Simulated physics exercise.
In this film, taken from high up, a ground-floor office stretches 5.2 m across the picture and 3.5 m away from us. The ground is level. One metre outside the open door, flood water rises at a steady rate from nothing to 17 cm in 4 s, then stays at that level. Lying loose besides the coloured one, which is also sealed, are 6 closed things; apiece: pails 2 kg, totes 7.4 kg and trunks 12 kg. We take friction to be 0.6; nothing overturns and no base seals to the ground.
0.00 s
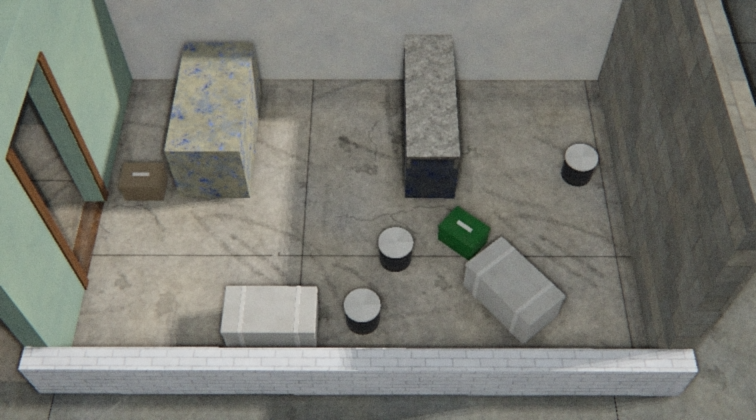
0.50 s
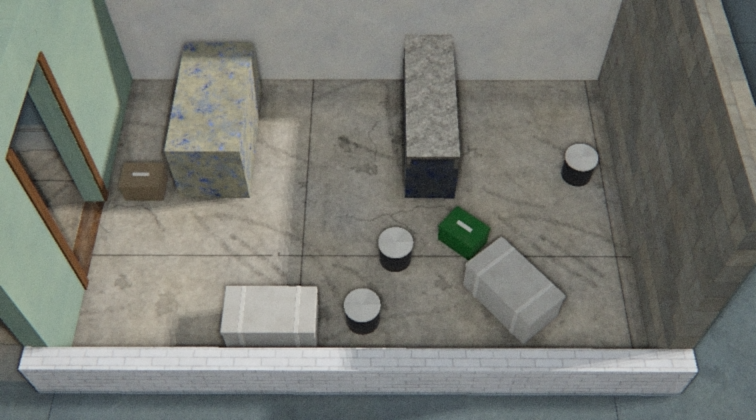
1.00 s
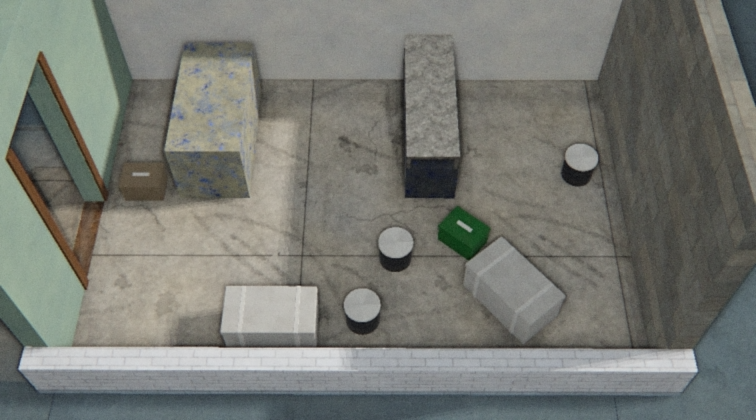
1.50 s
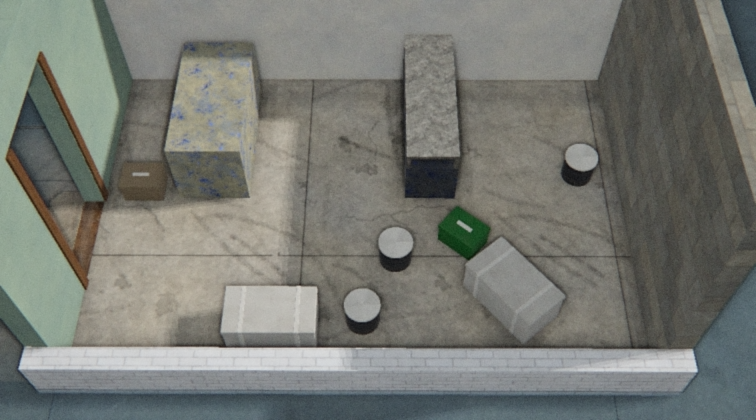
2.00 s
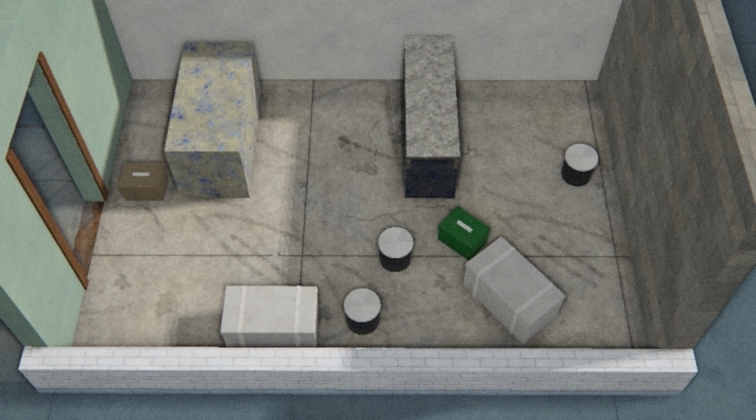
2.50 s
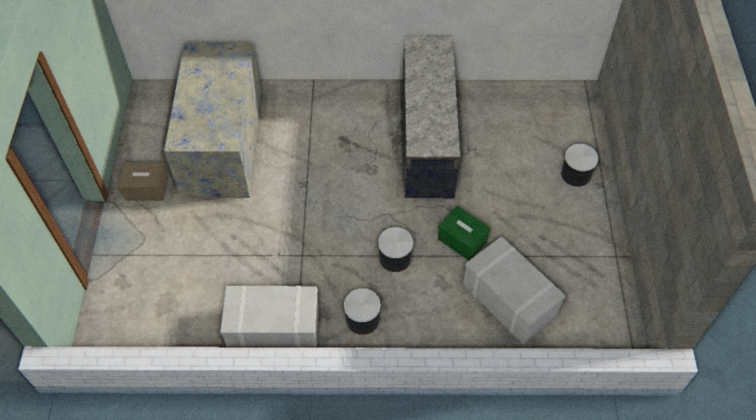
To begin with, a walled room seen from above holds a green tote, a brown box, pale trunks, round drums and two large blocks on a dry floor. Bluish water then spreads over the ground outside, and finally a small, thin patch slips in through the left doorway while every object stays still.
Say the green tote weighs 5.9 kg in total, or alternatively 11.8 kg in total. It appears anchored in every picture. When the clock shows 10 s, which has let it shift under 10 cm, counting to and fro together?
Only the larger figure is plenty.
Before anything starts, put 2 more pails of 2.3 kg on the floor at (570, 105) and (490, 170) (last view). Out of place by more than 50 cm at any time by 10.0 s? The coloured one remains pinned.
Note, in sequence: Not exceeded, not exceeded.
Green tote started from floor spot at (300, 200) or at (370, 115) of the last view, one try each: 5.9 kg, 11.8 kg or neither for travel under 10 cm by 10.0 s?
Well, at the first spot you need the heavier weight, and at the second either weight will do.
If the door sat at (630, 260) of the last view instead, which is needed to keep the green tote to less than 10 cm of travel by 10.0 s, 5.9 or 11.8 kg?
In that case only the higher weight holds it.
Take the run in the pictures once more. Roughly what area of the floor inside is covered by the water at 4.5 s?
Somewhere about 4.5 m2, give or take.
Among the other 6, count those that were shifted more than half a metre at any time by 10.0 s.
4 of them.
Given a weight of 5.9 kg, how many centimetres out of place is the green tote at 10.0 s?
It would be some 80 cm from its spot.
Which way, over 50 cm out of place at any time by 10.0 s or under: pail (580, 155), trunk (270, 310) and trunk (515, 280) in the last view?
First stays inside, then exceeds it, then exceeds it.
After 3.5 s the green tote would be 0 cm from its start with 5.9 kg and 0 cm from its start with 11.8 kg; 0 cm of water round it then.
After 4.5 s the green tote would be 0 cm from its start with 5.9 kg and 0 cm from its start with 11.8 kg; 0 cm of water round it then.
After 7.0 s the green tote would be 51 cm from its start with 5.9 kg and 0 cm from its start with 11.8 kg; 5 cm of water round it then.
After 10.0 s the green tote would be 80 cm from its start with 5.9 kg and 0 cm from its start with 11.8 kg; 5 cm of water round it then.
